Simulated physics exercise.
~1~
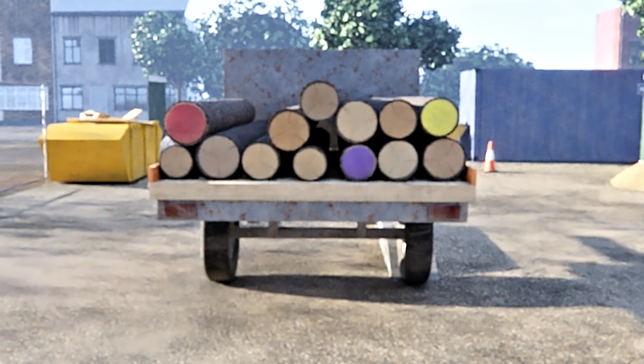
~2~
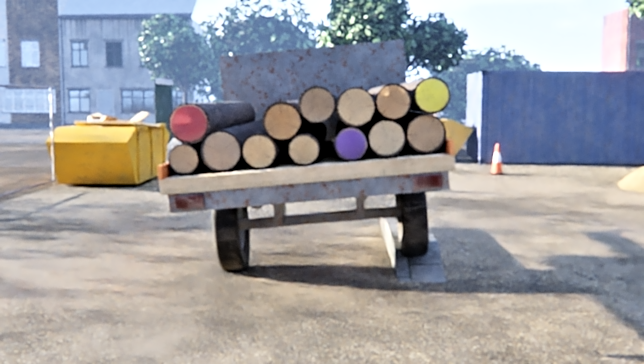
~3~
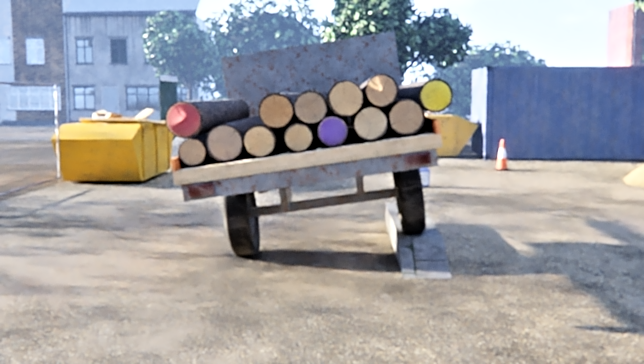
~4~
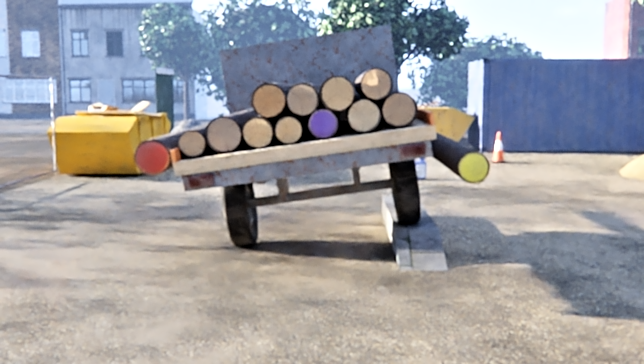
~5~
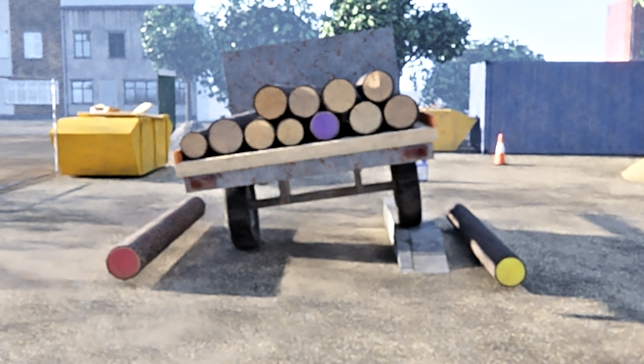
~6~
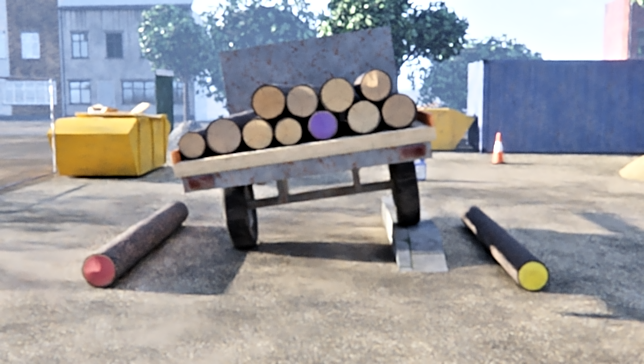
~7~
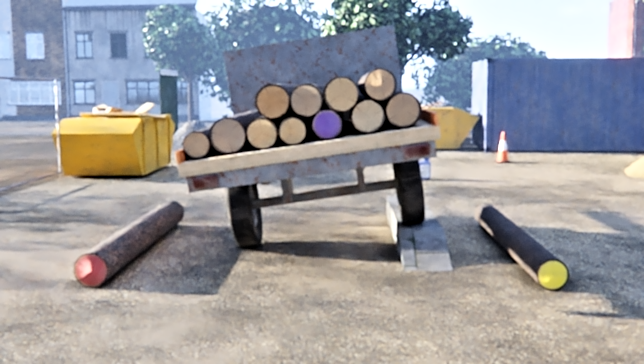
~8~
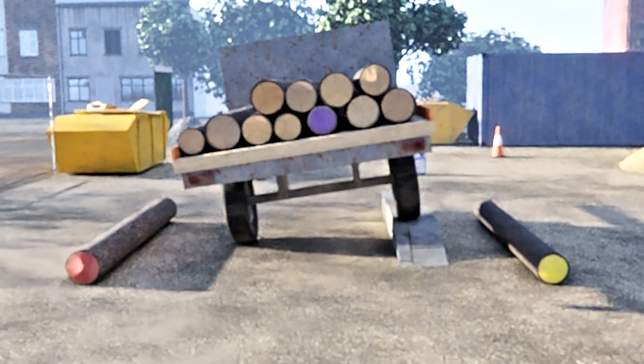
A log trailer tilts up on a kerb, and red and yellow-ended logs roll off opposite sides.
